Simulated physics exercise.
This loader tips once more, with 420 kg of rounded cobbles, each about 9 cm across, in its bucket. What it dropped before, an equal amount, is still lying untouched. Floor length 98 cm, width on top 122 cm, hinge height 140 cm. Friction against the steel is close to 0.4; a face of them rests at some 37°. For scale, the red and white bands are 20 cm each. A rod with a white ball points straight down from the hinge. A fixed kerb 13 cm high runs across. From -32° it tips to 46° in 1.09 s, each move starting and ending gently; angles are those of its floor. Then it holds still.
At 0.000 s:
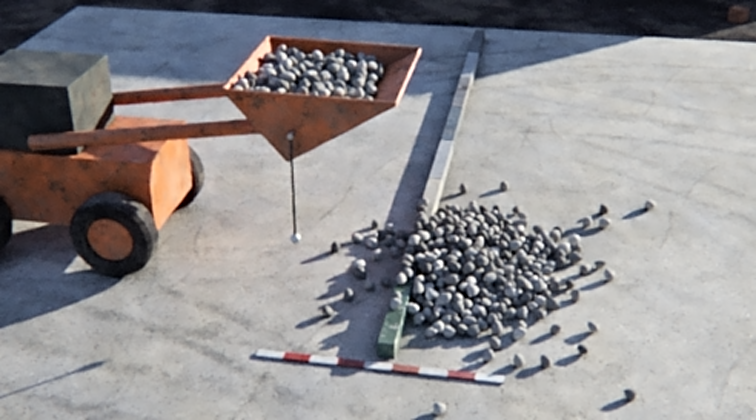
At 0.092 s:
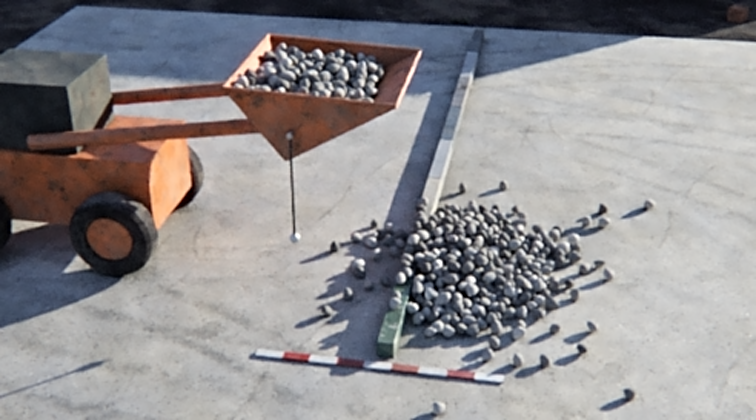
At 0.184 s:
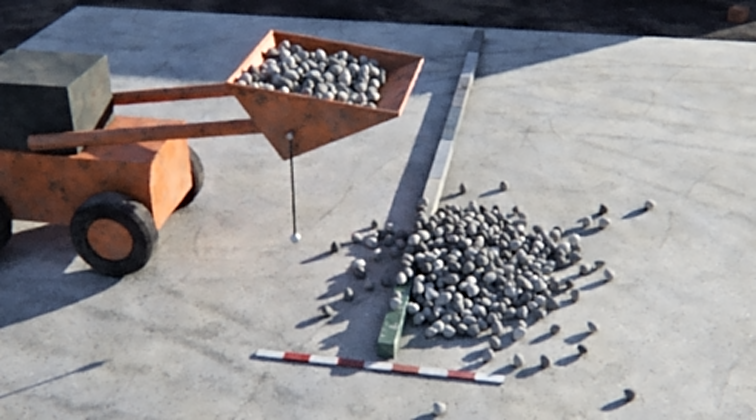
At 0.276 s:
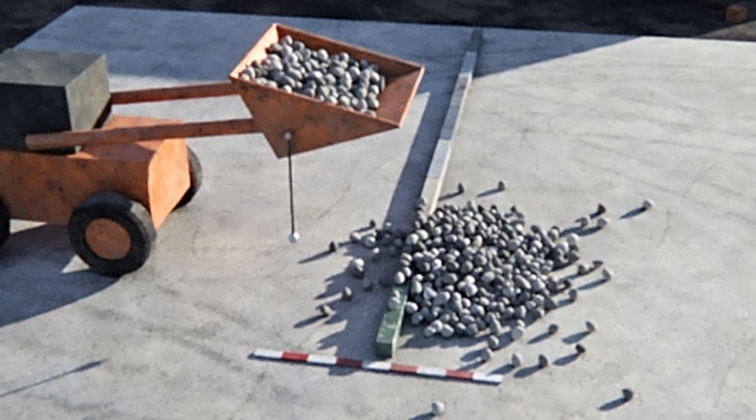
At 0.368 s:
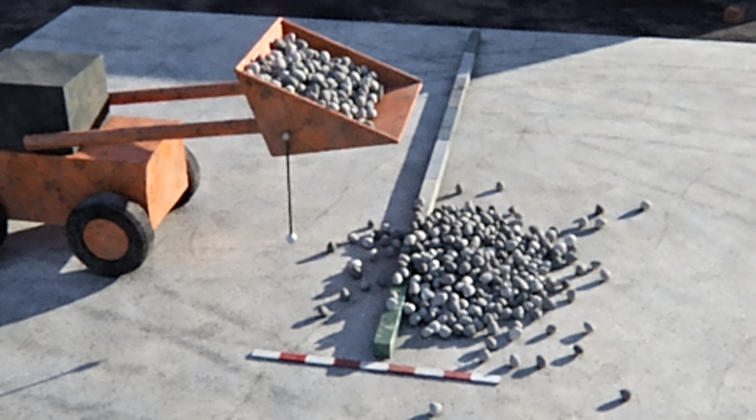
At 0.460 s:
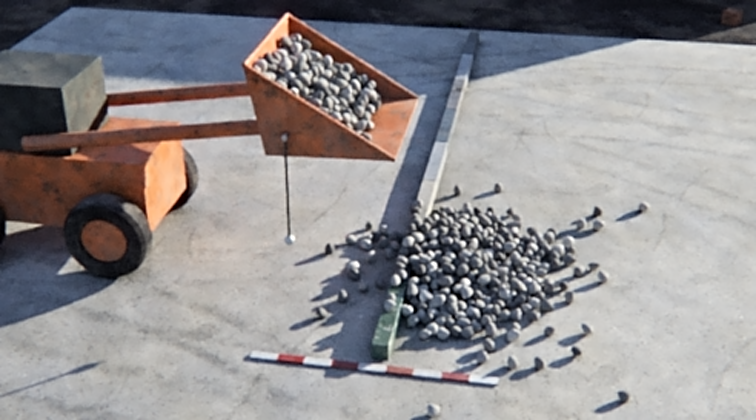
On a sunlit concrete floor, an orange loader holds a bucket of rounded grey stones, which slowly tilts down toward the right as the stones shift inside, while a heap of similar stones lies still beside a long kerb.
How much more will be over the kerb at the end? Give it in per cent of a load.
About 45 per cent.
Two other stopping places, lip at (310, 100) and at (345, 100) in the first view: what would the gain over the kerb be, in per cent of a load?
First some 0, then 5 per cent.
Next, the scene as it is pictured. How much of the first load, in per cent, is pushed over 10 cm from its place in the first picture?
About 10 per cent.
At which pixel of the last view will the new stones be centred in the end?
Near (401, 253).
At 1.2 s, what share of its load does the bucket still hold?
Roughly 50 per cent is still inside.
After 0.8 s the floor is at 34°; in per cent of one load, 100 in the bucket, 9 on this side of the kerb, 90 over the kerb; the foremost stones are at (604, 261).
After 1.2 s the floor is at 46°; in per cent of one load, 51 in the bucket, 55 on this side of the kerb, 93 over the kerb; the foremost stones are at (604, 261).
After 1.5 s the floor is at 46°; in per cent of one load, 3 in the bucket, 75 on this side of the kerb, 122 over the kerb; the foremost stones are at (604, 261).
After 4.3 s the floor is at 46°; in per cent of one load, 0 in the bucket, 64 on this side of the kerb, 135 over the kerb; the foremost stones are at (608, 274). Net gain over the kerb, 45.
